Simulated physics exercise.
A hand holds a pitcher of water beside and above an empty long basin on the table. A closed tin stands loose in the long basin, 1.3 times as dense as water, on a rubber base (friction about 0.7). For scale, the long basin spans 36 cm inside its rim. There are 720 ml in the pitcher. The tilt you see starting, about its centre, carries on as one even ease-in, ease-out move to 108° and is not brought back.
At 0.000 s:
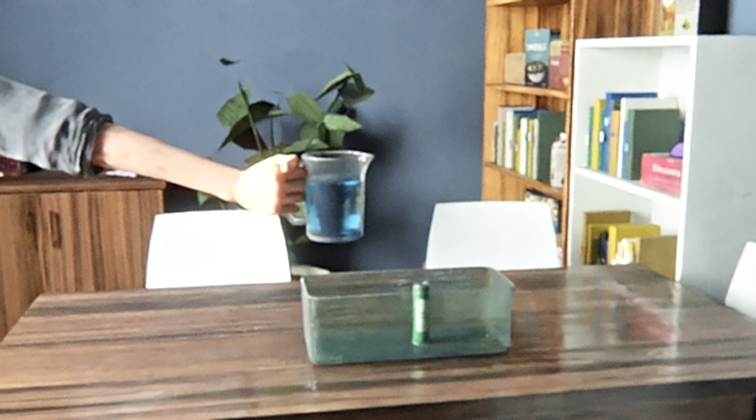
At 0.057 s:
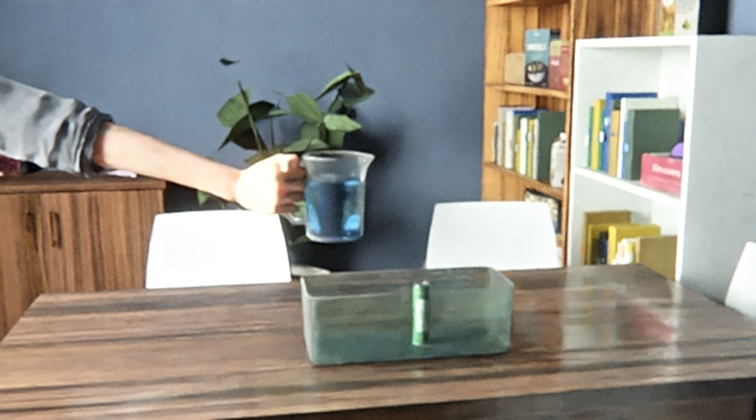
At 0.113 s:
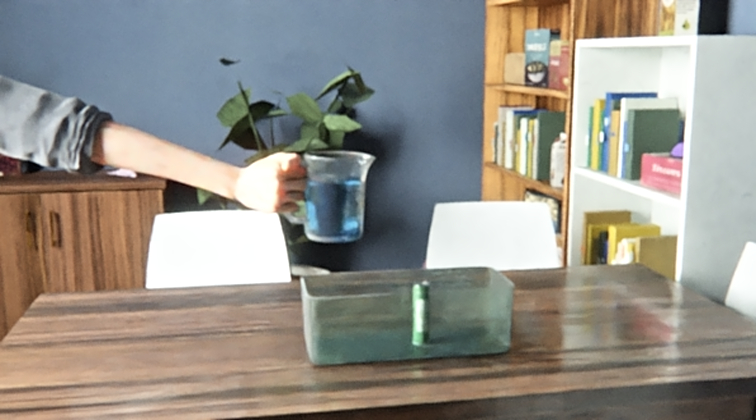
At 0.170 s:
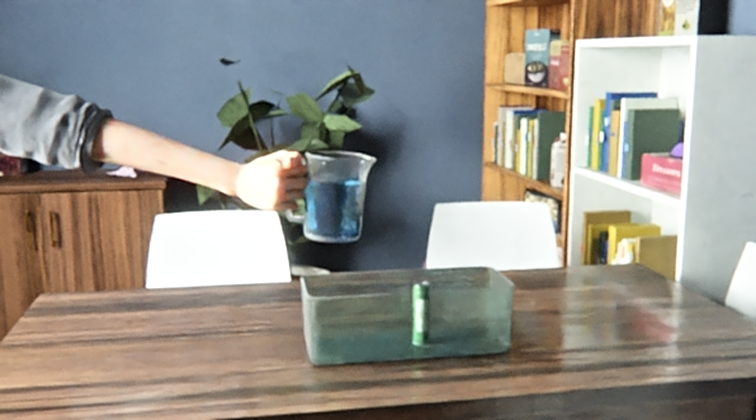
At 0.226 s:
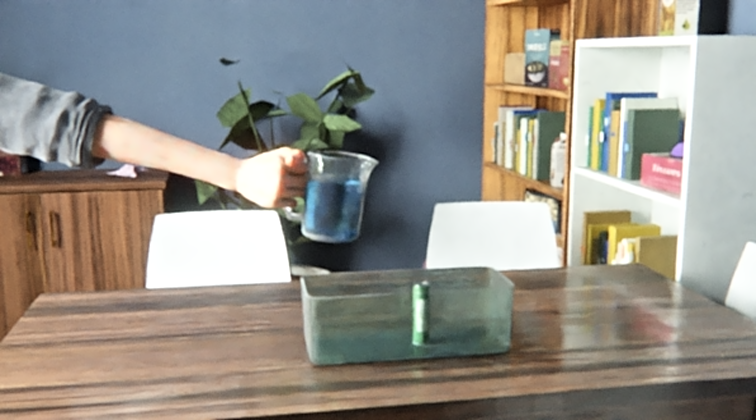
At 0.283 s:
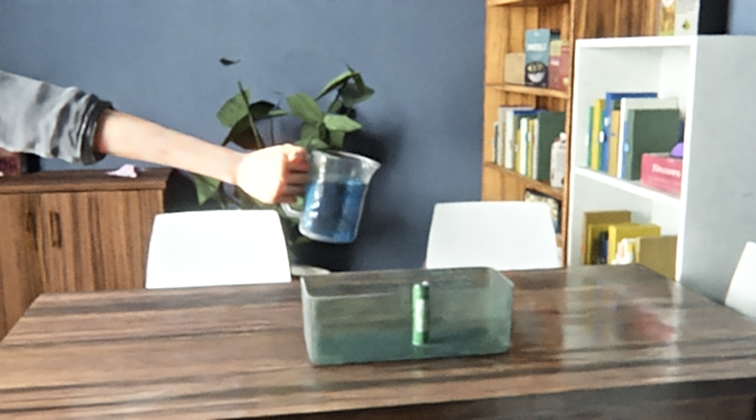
At first, a hand from the left holds a clear pitcher of blue liquid upright and nearly still above a long, clear basin on a wooden table, where a small green cylinder stands. Then the hand gradually tilts the pitcher slightly to the right, while the basin and cylinder stay still.
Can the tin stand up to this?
It goes over.
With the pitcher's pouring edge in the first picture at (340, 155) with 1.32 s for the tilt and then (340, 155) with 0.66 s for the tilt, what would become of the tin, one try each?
First it remains upright; then it remains upright.
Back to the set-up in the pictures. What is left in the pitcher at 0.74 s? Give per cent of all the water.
About 92 per cent.
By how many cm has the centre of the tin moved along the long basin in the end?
About 8.0 cm.
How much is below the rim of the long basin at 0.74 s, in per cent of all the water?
Near 0 in a hundred.
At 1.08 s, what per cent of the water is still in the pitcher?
About 38 per cent.
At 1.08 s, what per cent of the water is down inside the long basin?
About 38 per cent.
Then, 0.74 s in, the tilt is 65° and 92 per cent is still to pour; the tin stands where it began.
Then, 1.08 s in, the tilt is 100° and 38 per cent is still to pour; the tin stands where it began.
Then, 1.44 s in, the tilt is 108° and 2 per cent is still to pour; the tin lies on its side.
Then, 1.82 s in, the tilt is 108° and 0 per cent is still to pour; the tin lies on its side.
Finally, the tin lies on its side.
